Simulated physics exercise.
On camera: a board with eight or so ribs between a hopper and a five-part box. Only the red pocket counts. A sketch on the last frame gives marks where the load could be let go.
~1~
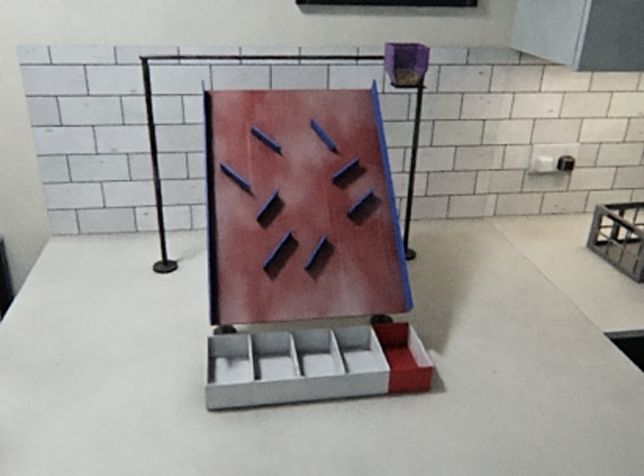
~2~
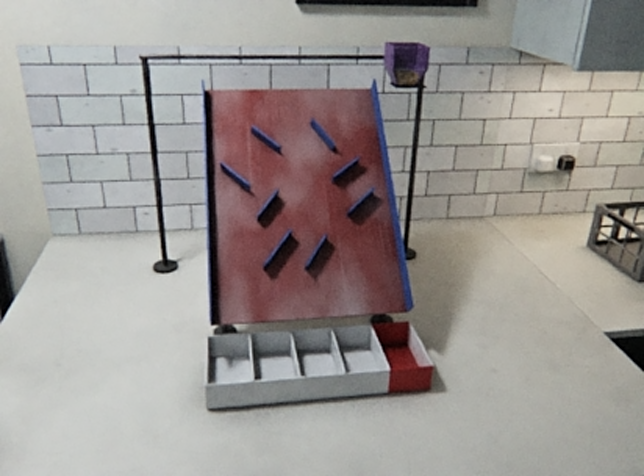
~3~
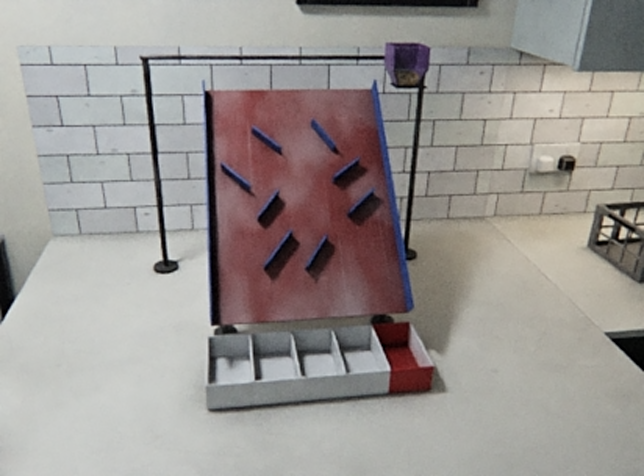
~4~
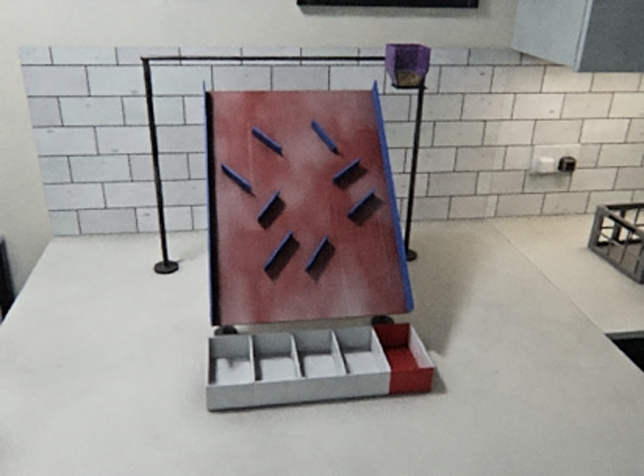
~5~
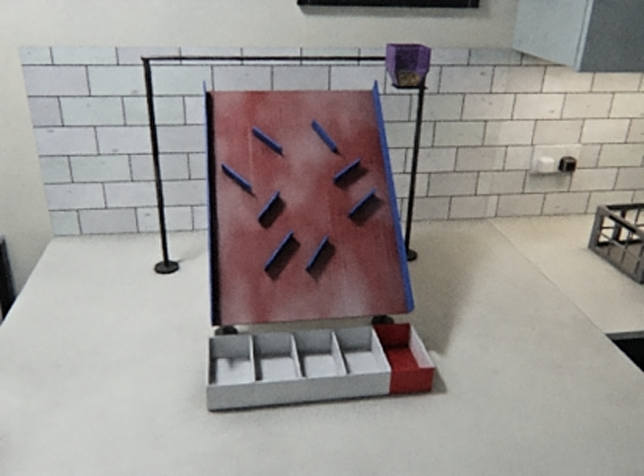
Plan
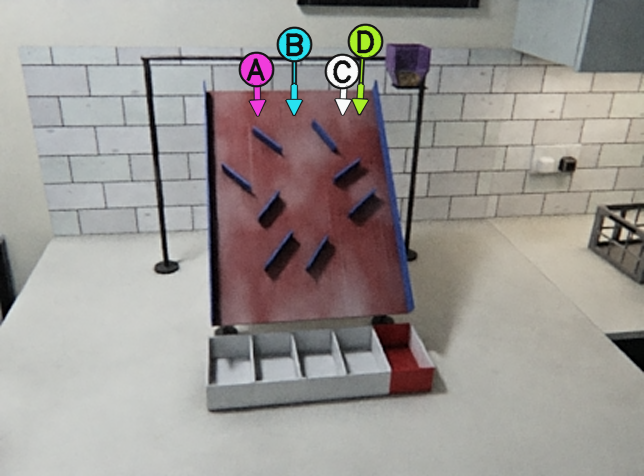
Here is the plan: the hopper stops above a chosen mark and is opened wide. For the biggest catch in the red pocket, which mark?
The answer is mark D.
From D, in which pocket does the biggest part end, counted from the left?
It is the fifth one.
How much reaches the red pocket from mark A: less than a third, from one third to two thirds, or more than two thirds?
Mark A gives less than a third.
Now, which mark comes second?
C.
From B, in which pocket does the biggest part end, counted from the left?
The second.
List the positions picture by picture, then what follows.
The first frame shows hopper near (404, 77), dried chickpeas, door shut.
The second frame shows ribs (252, 126) to (281, 147), (312, 118) to (335, 145), (221, 162) to (250, 185).
The third frame shows ribs (334, 177) to (360, 157), (258, 216) to (278, 190), (349, 212) to (375, 188).
The fourth frame shows ribs (265, 266) to (292, 230), (307, 267) to (328, 235).
The fifth frame shows red pocket near (411, 379), number 5 of 5 from the left.
On the marked copy, mark A meets the board at (257, 110); mark B meets the board at (294, 109); mark C meets the board at (342, 109); mark D meets the board at (359, 108).
With A, a small share in the red pocket, all but a few in other pockets, only a few held on the board.
With B, a small share in the red pocket, all but a few in other pockets.
With C, close to a third in the red pocket, close to half in other pockets, a small share held on the board.
With D, close to half in the red pocket, close to a third in other pockets, only a few held on the board.
